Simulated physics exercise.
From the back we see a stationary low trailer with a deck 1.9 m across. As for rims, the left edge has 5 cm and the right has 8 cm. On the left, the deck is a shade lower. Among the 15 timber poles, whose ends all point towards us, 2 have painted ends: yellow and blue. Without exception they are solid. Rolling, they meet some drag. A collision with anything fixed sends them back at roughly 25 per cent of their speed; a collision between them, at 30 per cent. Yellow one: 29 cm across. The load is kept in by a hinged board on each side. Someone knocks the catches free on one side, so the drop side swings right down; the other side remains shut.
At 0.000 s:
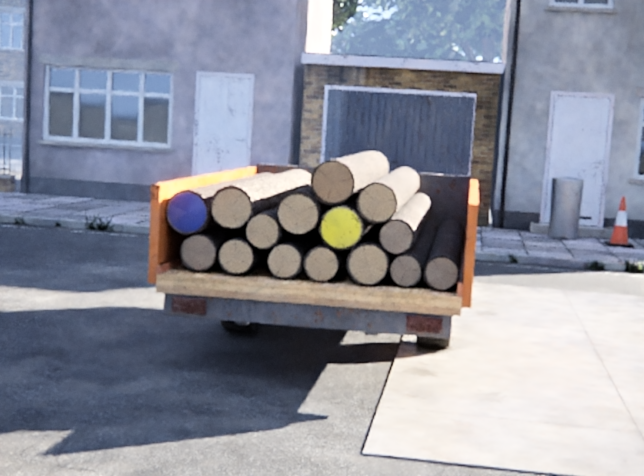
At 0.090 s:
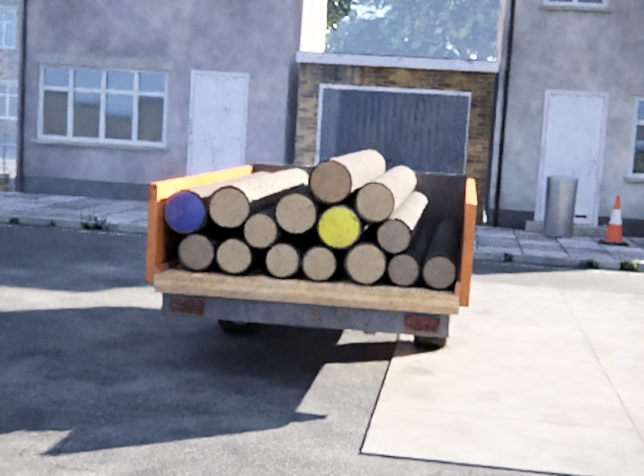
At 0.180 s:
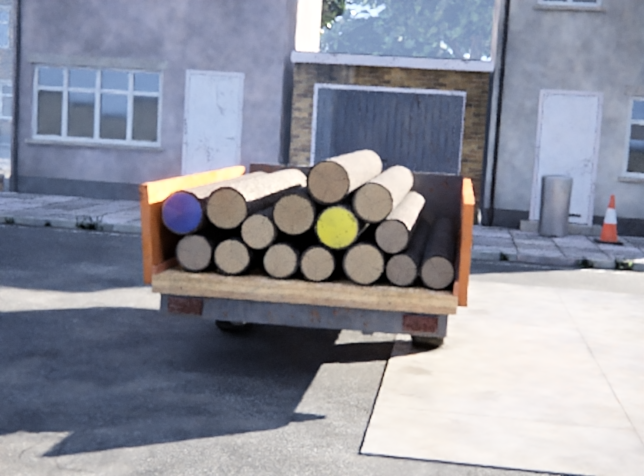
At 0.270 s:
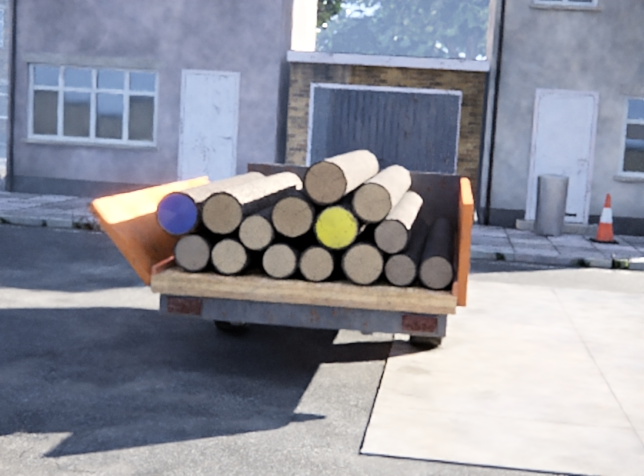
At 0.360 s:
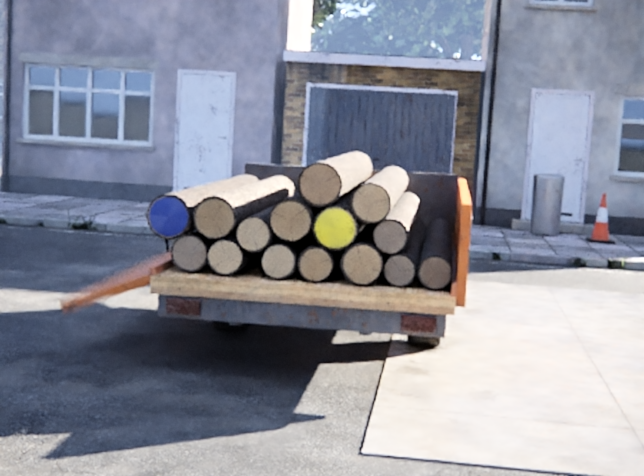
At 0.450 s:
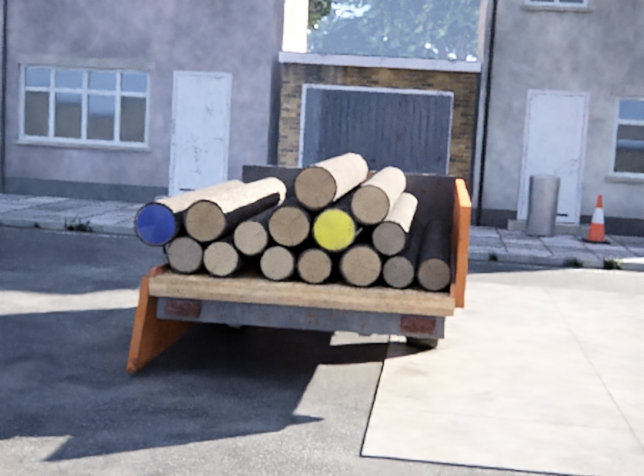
The trailer's left side board swings down, and the blue-ended log shifts left.
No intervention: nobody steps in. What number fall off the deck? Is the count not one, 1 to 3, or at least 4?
The count is 1 to 3.
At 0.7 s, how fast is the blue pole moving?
Its speed is roughly 3.0 m/s.
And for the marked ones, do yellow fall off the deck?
Yellow remains on the deck.
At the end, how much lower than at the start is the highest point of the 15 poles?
Roughly 5 cm.
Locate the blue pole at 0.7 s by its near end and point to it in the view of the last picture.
Near (117, 291).
After 0.7 s, yellow is up on others, 80 cm from the right edge; blue is dropping off the left side; 1 gone from the deck.
After 0.8 s, blue is down on the left; no change for yellow; 1 gone from the deck.
After 0.9 s, blue is down on the left; no change for yellow; 1 gone from the deck.
After 1.0 s, blue is down on the left; no change for yellow; 1 gone from the deck.
At rest (2.3 s), yellow is up on others, 80 cm from the right edge; blue is down on the left; 1 gone from the deck.
